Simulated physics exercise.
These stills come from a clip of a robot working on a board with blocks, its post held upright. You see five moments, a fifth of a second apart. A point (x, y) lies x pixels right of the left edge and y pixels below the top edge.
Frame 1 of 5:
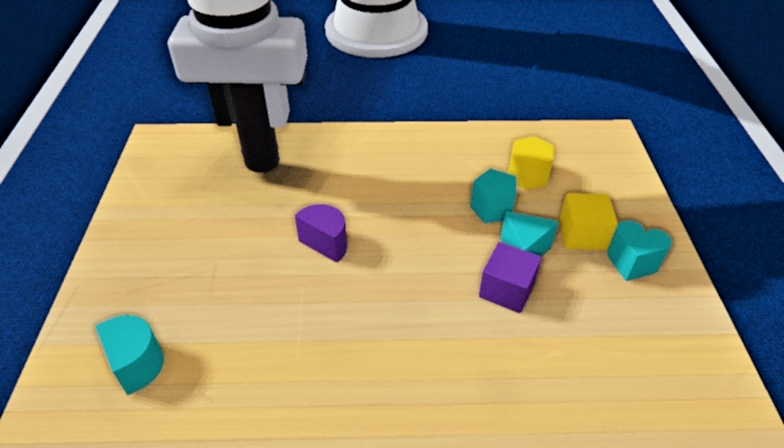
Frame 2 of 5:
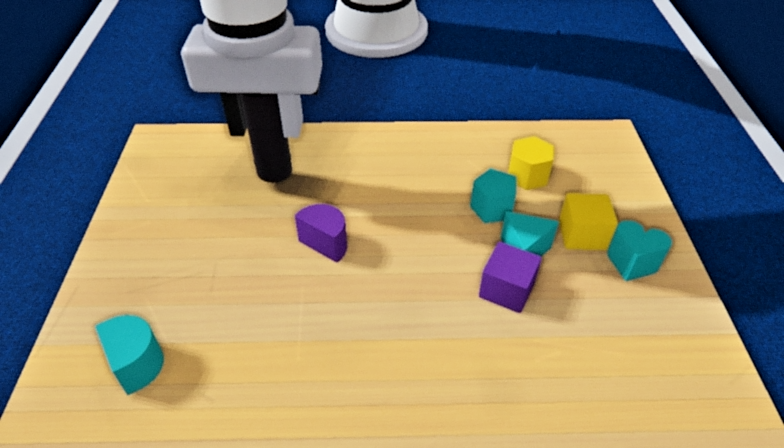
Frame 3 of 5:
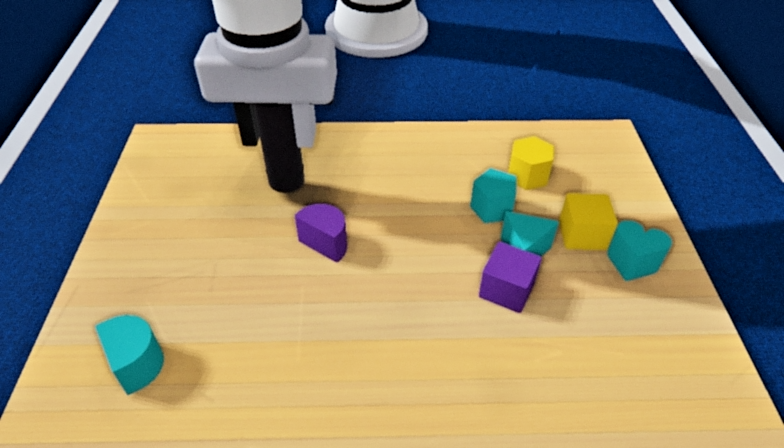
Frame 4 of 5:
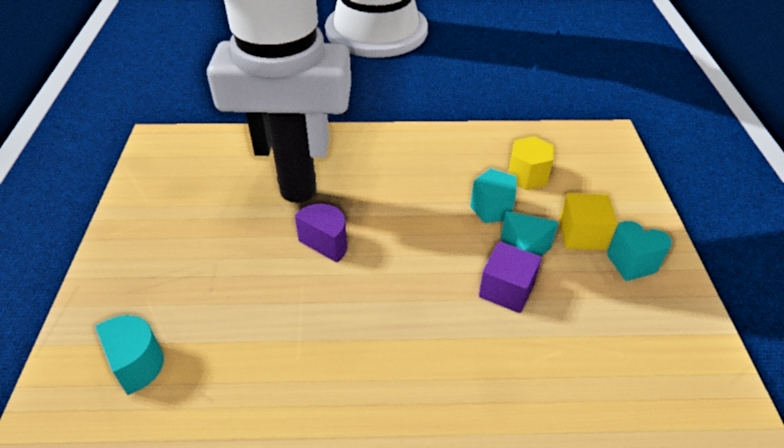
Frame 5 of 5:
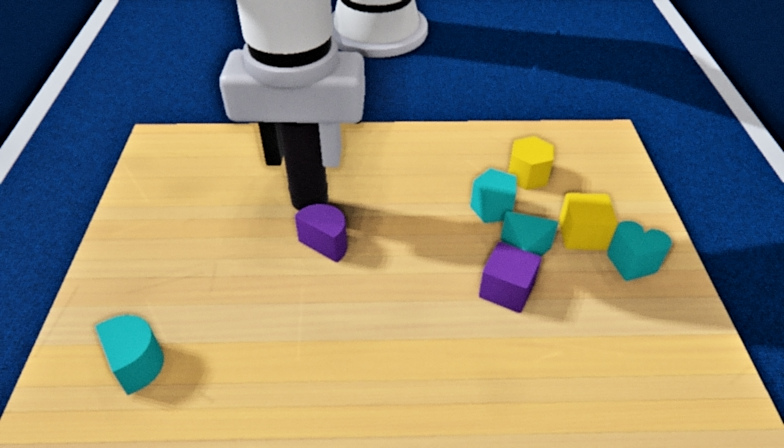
A white robot arm with a black post stands at the far edge of a pale wooden board on a blue surface, seen from above at an angle. A purple D-shaped block sits near the post, a teal one lies at lower left, and teal, yellow and purple blocks cluster at right. The post slides slightly right and nearer, up to the still purple block, while the camera stays fixed.
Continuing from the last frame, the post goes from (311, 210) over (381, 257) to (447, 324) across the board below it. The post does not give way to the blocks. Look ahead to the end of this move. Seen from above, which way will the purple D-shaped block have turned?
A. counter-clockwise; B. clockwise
B
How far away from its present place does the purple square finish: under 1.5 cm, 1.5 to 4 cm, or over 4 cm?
The answer is under 1.5 cm.
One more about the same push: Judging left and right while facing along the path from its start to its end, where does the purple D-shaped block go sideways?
To the right.
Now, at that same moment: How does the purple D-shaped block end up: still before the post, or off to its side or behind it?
I predict the post has moved past it.
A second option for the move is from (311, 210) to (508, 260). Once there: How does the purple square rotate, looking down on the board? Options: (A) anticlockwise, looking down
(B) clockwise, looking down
Correct choice: B.
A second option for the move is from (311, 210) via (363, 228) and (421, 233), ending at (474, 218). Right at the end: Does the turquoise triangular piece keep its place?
Final answer: Yes.
The first path, step by step. One third of the way, post at (358, 230); purple D-shaped block at (339, 244), turned 55° clockwise.
Two thirds of the way, post at (404, 268); purple D-shaped block at (340, 247), turned 60° clockwise.
At the end, post at (448, 316); purple D-shaped block at (340, 247), turned 60° clockwise; purple square still.
